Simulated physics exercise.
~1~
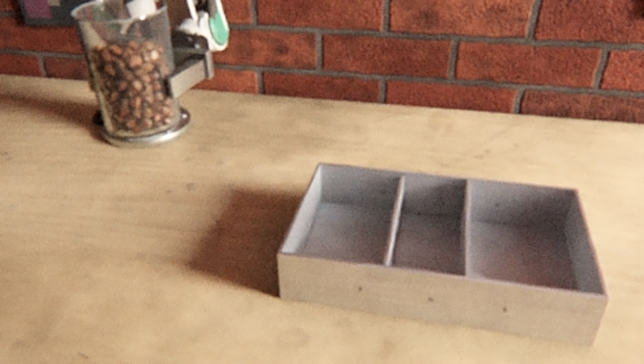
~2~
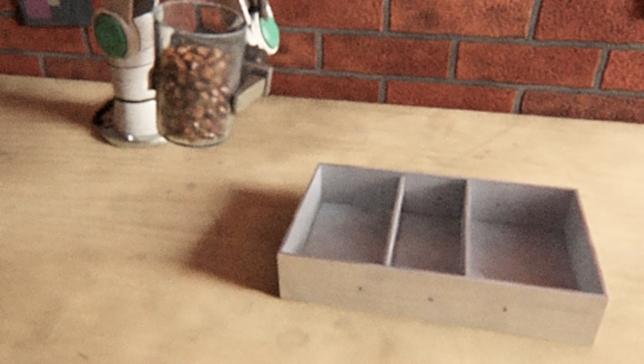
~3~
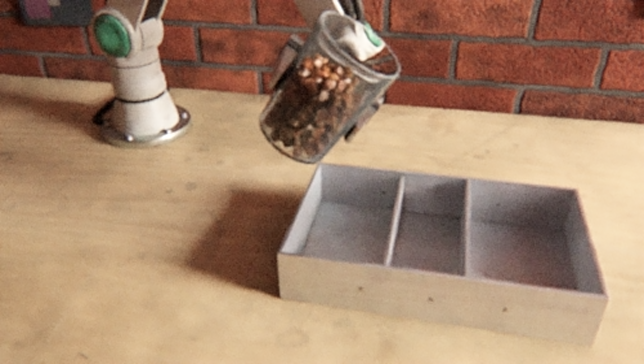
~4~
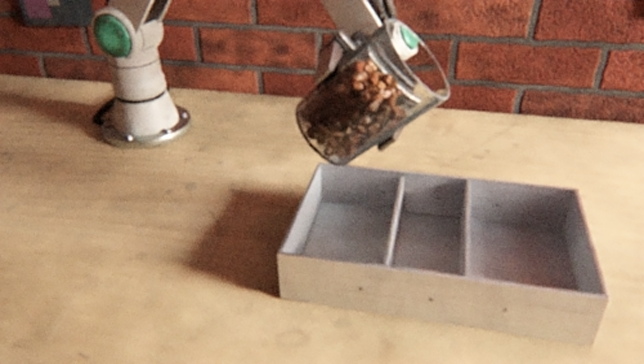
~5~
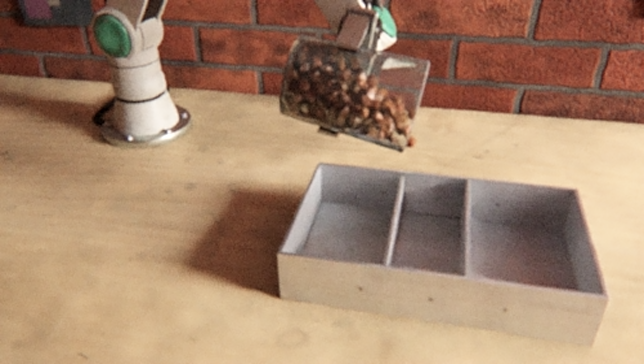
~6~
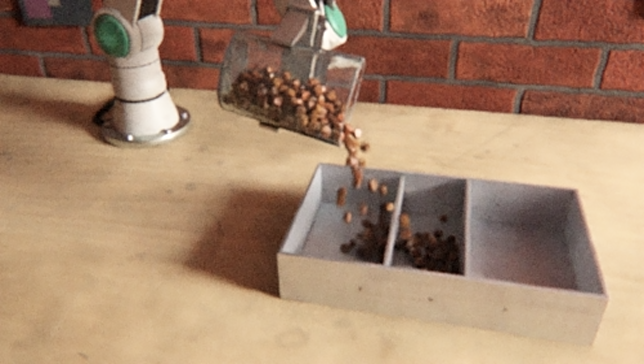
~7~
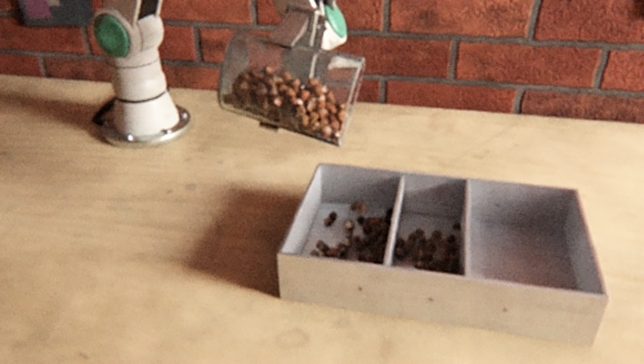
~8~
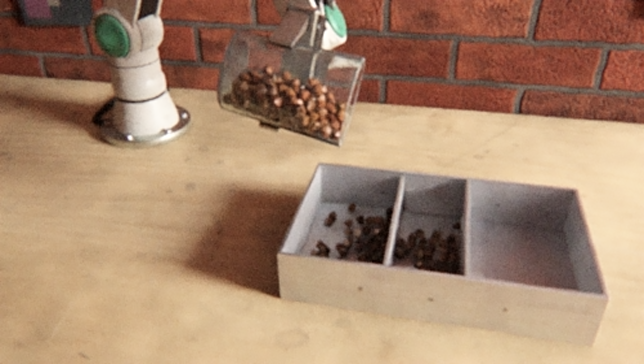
A robot arm tips a clear tumbler, spilling some brown pellets into two box compartments.
